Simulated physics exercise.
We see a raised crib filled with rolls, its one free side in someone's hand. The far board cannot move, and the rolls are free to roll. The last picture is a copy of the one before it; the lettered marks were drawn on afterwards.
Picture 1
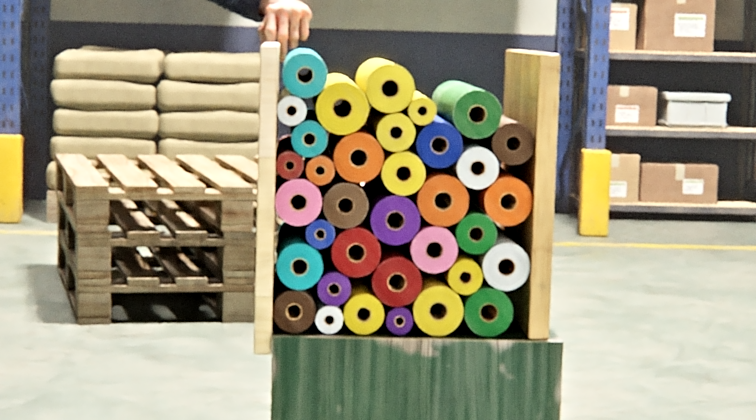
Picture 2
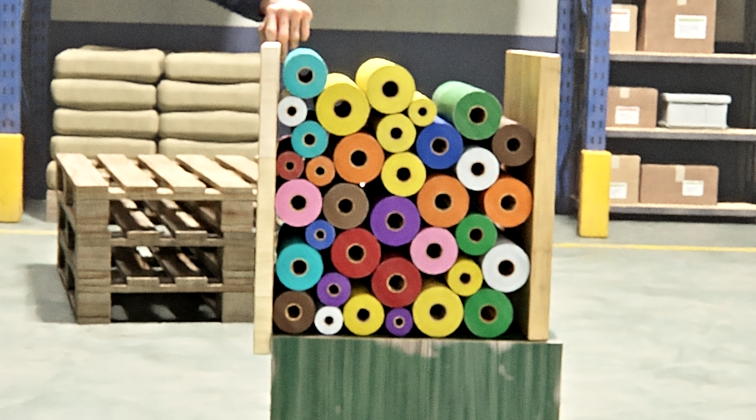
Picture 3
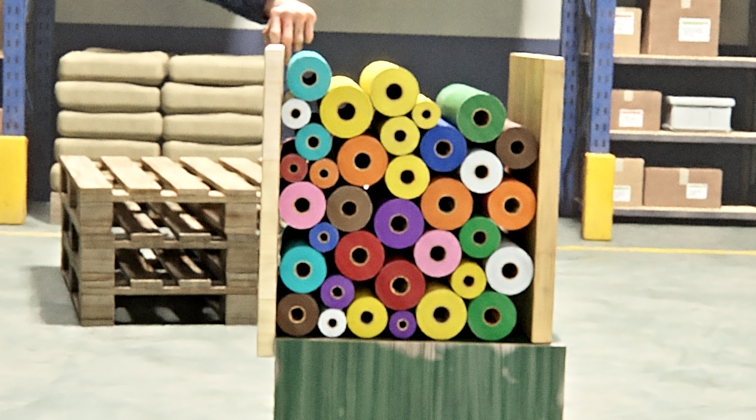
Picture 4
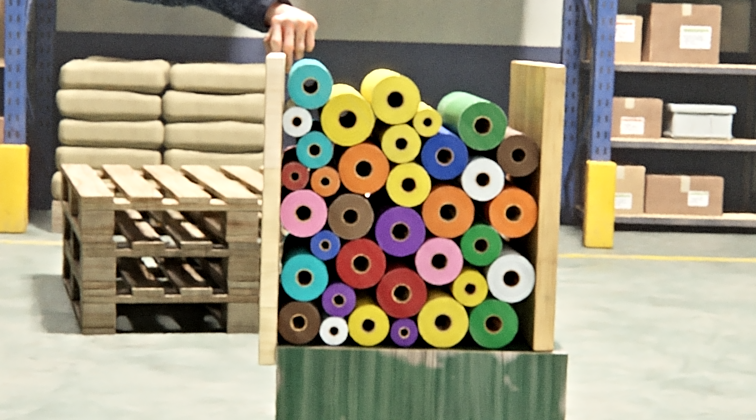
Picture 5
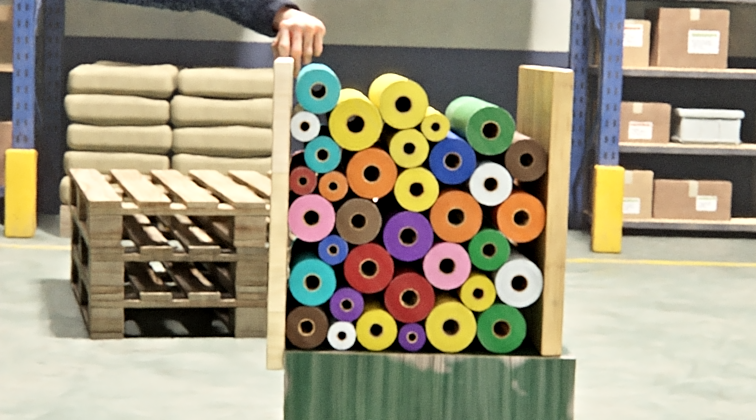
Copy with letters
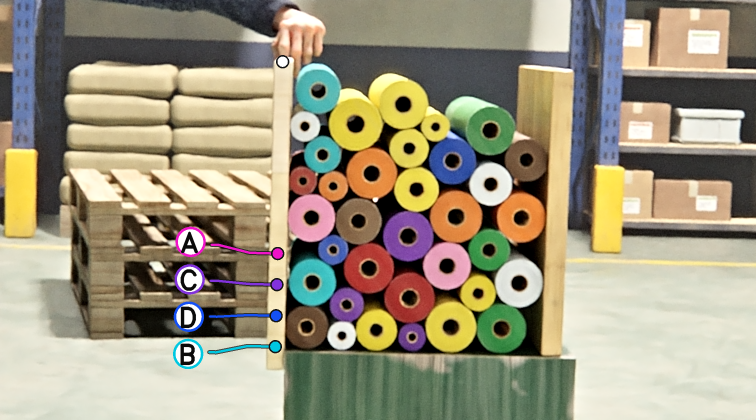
Colorful rolls sit stacked between two wooden boards, barely shifting as a hand grips the left board.
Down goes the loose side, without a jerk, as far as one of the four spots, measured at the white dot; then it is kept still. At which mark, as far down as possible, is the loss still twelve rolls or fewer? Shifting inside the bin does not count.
At most to C.
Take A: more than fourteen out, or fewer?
It loses fewer than fourteen.
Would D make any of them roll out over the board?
At D: Yes.
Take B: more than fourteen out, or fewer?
More than fourteen.
On the marked copy, A at (278, 253); B at (276, 347); C at (277, 285); D at (276, 315); the white dot at (283, 62).
Taking C. A third of the way, top of the board (289, 161).
Two thirds of the way, top of the board (286, 271).
When it is over, top of the board (286, 284), eleven out over the board.
As for the rest, A about eight out over the board; B more than twelve out over the board; D more than twelve out over the board.
